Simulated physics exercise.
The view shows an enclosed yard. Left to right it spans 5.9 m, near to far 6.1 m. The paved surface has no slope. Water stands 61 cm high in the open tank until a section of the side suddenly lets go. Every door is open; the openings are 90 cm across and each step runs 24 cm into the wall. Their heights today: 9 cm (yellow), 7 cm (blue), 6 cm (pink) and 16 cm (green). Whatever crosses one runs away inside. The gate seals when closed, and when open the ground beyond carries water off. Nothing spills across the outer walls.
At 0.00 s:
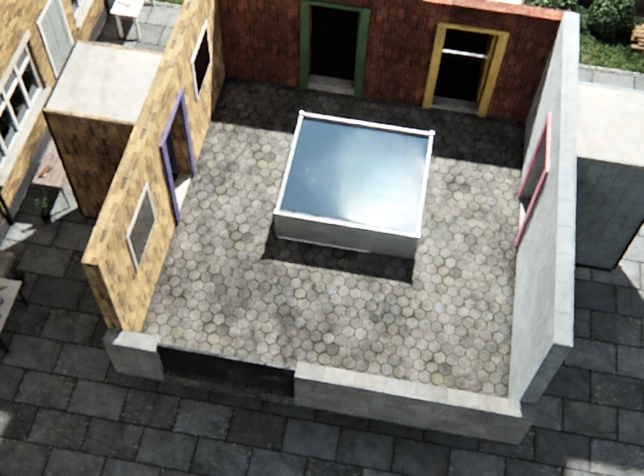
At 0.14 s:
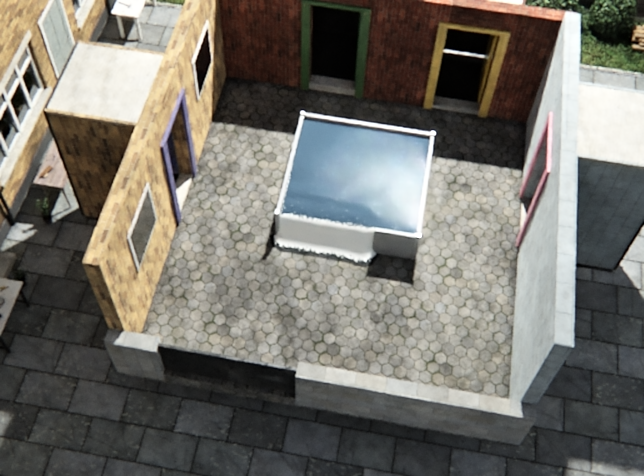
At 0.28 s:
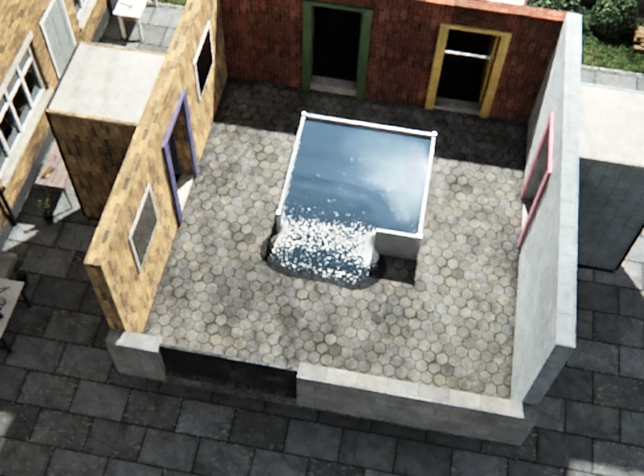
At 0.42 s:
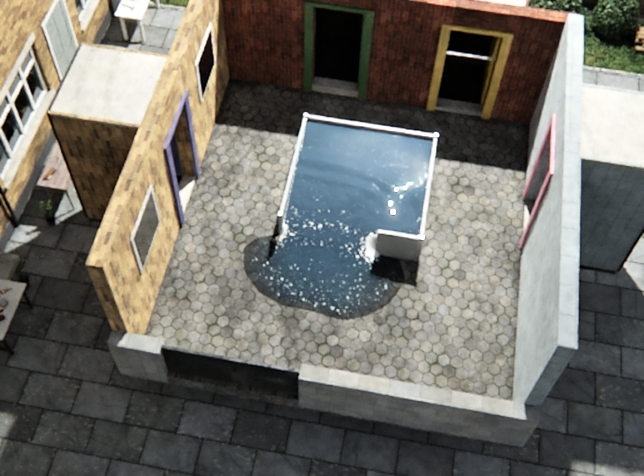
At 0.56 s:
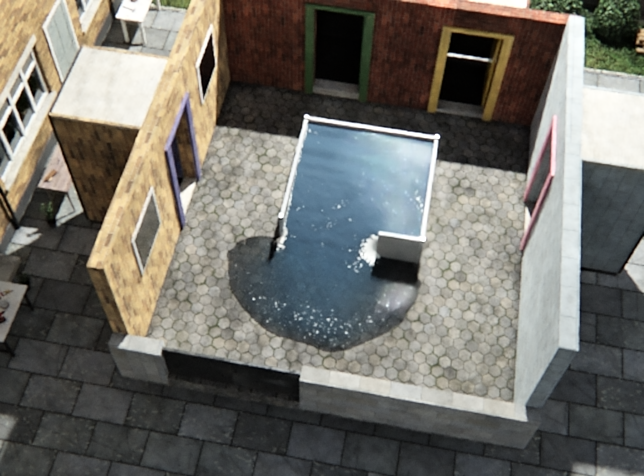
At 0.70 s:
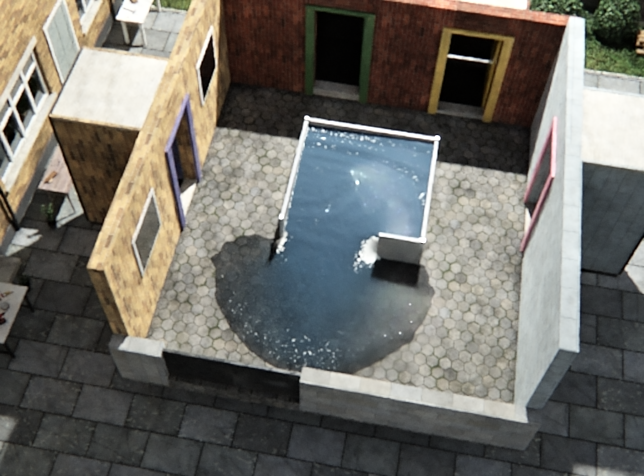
Water pours from a gap in the open tank's front and spreads across the paved yard.
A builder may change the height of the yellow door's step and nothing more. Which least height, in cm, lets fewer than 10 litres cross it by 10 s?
About 12.5 cm.
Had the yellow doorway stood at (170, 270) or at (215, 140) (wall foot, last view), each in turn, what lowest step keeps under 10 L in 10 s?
Roughly 14.0 and 8.0 cm.
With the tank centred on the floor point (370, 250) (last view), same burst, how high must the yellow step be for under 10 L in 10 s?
Some 12.5 cm.
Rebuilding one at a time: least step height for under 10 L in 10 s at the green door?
Roughly 9.5 cm at green.
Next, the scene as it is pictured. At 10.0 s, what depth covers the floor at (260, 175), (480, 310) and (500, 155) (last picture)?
About 10, 7 and 15 cm.
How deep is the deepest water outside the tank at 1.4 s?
Up to some 36 cm.
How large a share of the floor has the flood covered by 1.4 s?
Near 30 per cent is wet.
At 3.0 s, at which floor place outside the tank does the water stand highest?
At about (150, 361).
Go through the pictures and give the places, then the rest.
In the first frame, still water, 61 cm deep, in the open tank at (356, 175); the yellow door at (463, 75) is dry.
In the second frame, the front is at (285, 248), 0.3 m from the gap at (326, 236); 0.3 m2 of floor is wet, 61 cm left at the back.
In the third frame, water pours out at (327, 237) and has run 0.7 m, to (344, 283); about 10 cm deep outside, 61 cm at the back.
In the fourth frame, the gap is at (329, 239), the front 1.3 m out at (318, 309); the back of the open tank holds 61 cm.
In the fifth frame, water pours out at (330, 241) and has run 1.9 m, to (323, 345); about 7 cm deep outside, 60 cm at the back.
In the sixth frame, water pours out at (330, 242) and has run 2.4 m, to a hidden place; about 5 cm deep outside, 54 cm at the back; the yellow door at (468, 80), 3.9 m from the gap, is still 3.6 m from the nearest water.
After 1.4 s water covers 30 % of the floor, deepest (36 cm) near (273, 383); it has not reached the yellow door.
After 3.0 s water covers 40 % of the floor, deepest (38 cm) near (150, 361); it has not reached the yellow door.
After 10.0 s water covers 100 % of the floor, deepest (17 cm) near (463, 167); 14 cm at the yellow door, 43 litres in over its 9 cm step.
At the yellow door as built, the water arrived by 5.4 s and peaked near 14 cm at 9.8 s.
Run again over the same 10 s with other heights there, 17 litres in over 11.5 cm, 5 litres over 13.5 cm. The limit of 10 litres is kept from about 12.5 cm up.
